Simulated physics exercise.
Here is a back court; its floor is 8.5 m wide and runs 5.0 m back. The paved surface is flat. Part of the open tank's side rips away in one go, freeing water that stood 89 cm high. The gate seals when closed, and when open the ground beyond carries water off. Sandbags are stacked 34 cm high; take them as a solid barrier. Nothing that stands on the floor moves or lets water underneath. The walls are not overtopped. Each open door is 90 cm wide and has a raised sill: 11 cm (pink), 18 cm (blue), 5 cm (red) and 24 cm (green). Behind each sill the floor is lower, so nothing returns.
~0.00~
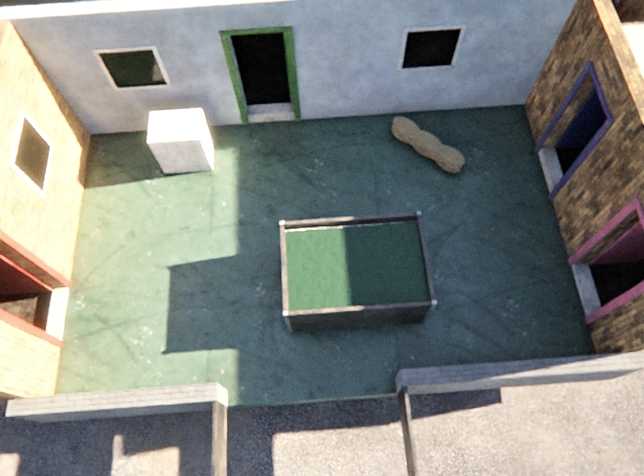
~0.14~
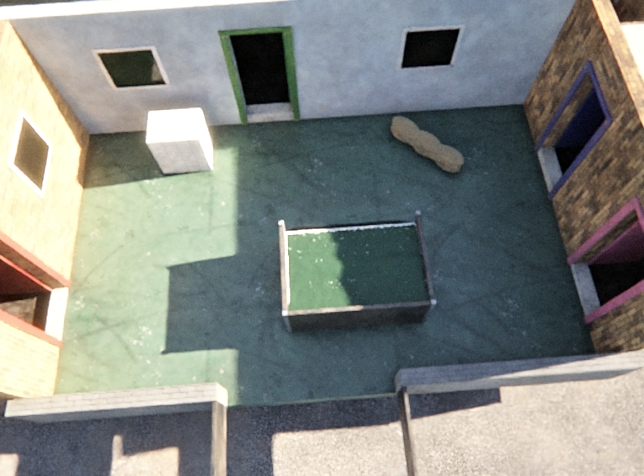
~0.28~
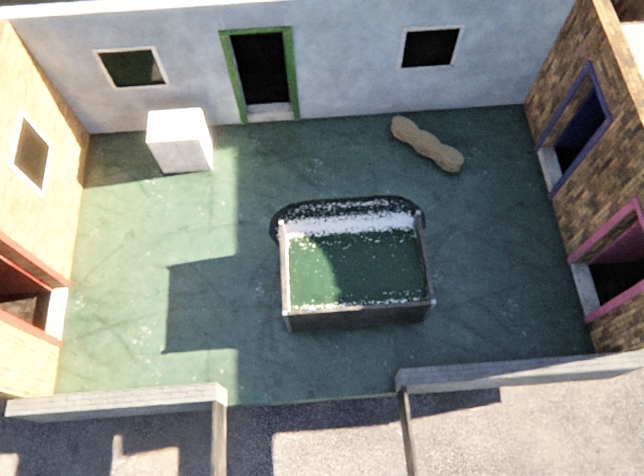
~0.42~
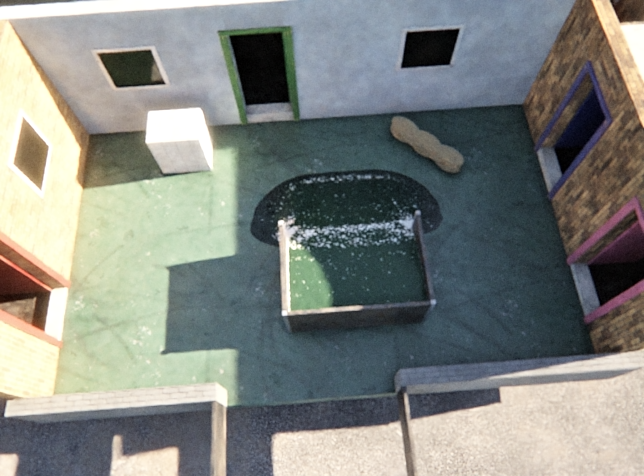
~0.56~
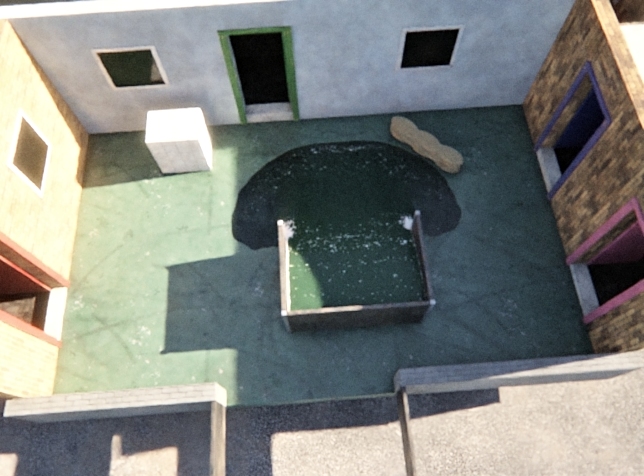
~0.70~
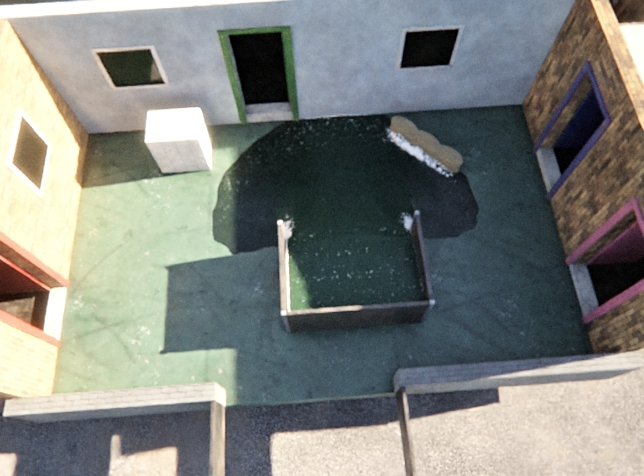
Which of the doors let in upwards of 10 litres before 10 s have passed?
The water let in: At the pink door it does not reach the limit; at the blue door it keeps below the limit; at the red door it passes the limit; at the green door it goes over the limit.
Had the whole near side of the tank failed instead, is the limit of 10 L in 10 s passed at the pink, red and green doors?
Then: Pink past it, red below, green not over.
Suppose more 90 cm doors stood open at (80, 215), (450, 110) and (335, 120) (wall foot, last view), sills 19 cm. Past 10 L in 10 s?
In that order: Below, under, over.
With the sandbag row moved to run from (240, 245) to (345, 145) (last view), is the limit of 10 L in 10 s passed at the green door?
Then: Green not over.
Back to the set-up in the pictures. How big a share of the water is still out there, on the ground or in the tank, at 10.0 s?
About 88 per cent.
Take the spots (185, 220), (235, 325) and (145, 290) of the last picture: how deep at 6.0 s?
In that order: 4, 2 and 6 cm.
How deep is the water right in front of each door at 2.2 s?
Depths in cm: Pink 0, blue 10, red 0, green 30.
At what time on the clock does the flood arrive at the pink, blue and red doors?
Pink 3.2 s, blue 1.8 s, red 3.6 s.
After 1.4 s water covers 30 % of the floor and is deepest (54 cm) near (340, 131); pink door not reached, blue door not reached, red door not reached, green door 37 cm at the sill, 18 L in.
After 2.2 s water covers 40 % of the floor and is deepest (36 cm) near (385, 121); pink door not reached, blue door 10 cm at the sill, 0 L in, red door not reached, green door 30 cm at the sill, 53 L in.
After 3.5 s water covers 65 % of the floor and is deepest (26 cm) near (218, 155); pink door 4 cm at the sill, 0 L in, blue door 10 cm at the sill, 1 L in, red door not reached, green door 18 cm at the sill, 61 L in.
After 6.0 s water covers 90 % of the floor and is deepest (22 cm) near (59, 344); pink door 9 cm at the sill, 0 L in, blue door 6 cm at the sill, 1 L in, red door 9 cm at the sill, 4 L in, green door 8 cm at the sill, 61 L in.
After 10.0 s water covers 95 % of the floor and is deepest (9 cm) near (283, 350); pink door 7 cm at the sill, 1 L in, blue door 8 cm at the sill, 1 L in, red door 7 cm at the sill, 67 L in, green door 4 cm at the sill, 61 L in.
